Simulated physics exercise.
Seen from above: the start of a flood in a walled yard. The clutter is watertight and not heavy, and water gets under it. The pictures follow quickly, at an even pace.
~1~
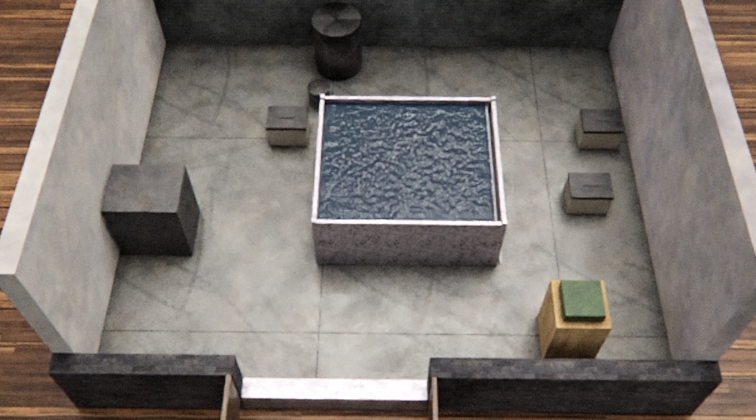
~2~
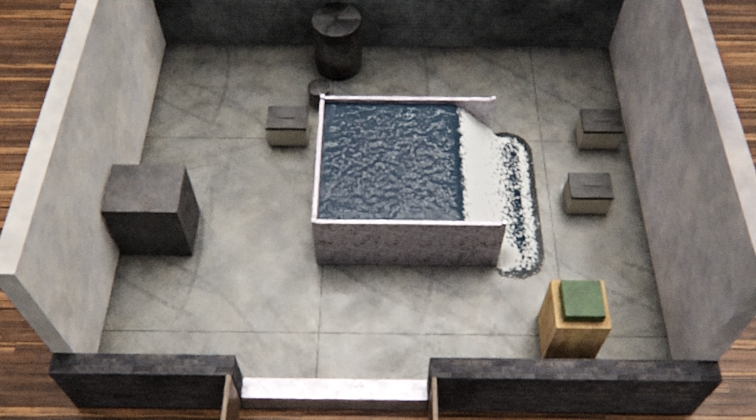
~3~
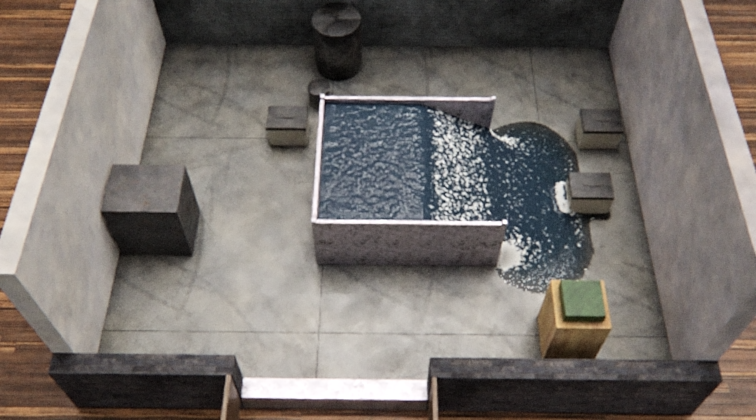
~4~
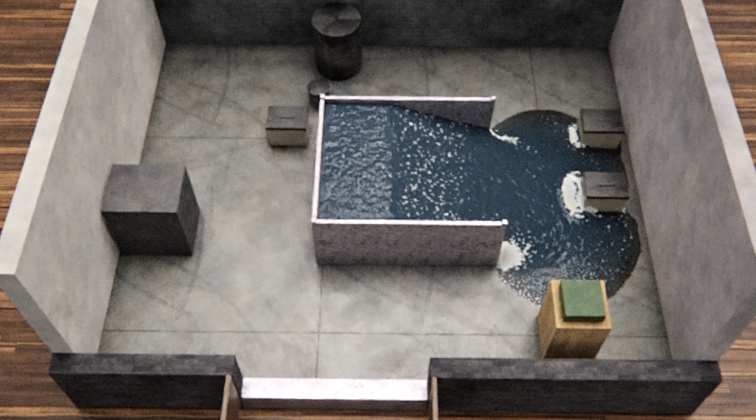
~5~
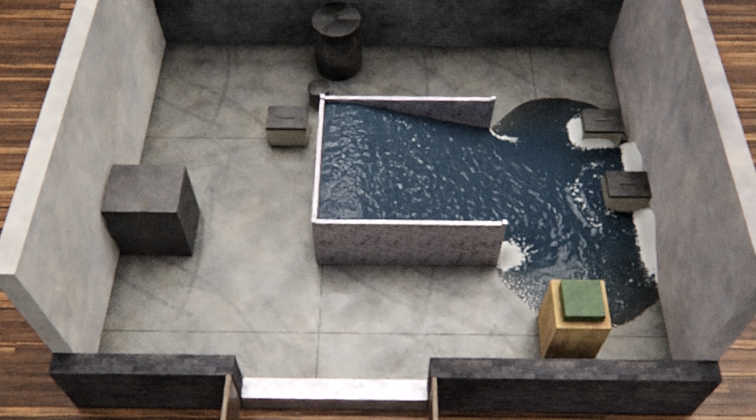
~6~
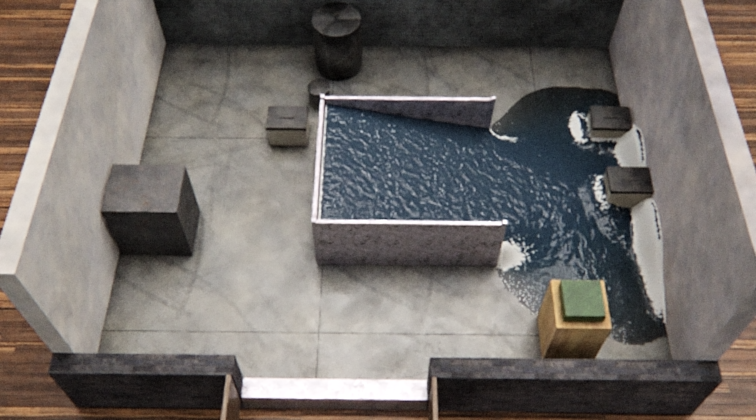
Dark blue water pours from the open right side of a raised square tank in a grey walled yard, seen from above by a still camera. A dark block stands at left, a dark cylinder at the back, a wooden box with a green top at lower right, and small grey chests on both sides. The foaming water spreads to the right wall, pushing the nearer right-hand chest rightward, then slightly shifting the one behind.
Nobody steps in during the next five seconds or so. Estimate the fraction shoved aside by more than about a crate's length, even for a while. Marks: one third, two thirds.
That comes to two thirds or more.
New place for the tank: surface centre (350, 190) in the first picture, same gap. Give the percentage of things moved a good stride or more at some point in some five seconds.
About 100 per cent.
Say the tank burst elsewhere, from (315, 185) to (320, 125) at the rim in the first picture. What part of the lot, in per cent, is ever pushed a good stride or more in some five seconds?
Some 60 per cent.
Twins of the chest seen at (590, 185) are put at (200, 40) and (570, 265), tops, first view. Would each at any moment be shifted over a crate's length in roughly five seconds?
As listed: Not that far, moved that far.
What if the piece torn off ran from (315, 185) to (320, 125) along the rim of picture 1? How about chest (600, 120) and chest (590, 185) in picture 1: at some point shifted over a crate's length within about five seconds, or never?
As listed: Less than that, less than that.
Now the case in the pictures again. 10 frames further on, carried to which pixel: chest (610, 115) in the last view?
Around (547, 24).
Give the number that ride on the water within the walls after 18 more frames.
2 of them.
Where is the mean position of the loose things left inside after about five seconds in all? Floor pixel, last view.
Around (259, 153).
A moment on, 0 of 5 are well off their spots; 2 afloat.
Next, 1 of 5 are well off their spots; 2 afloat.
Later, 2 of 5 are well off their spots; 2 afloat.
In the end, 5 of 5 are well off their spots, and 5 have been at some point; 4 afloat.
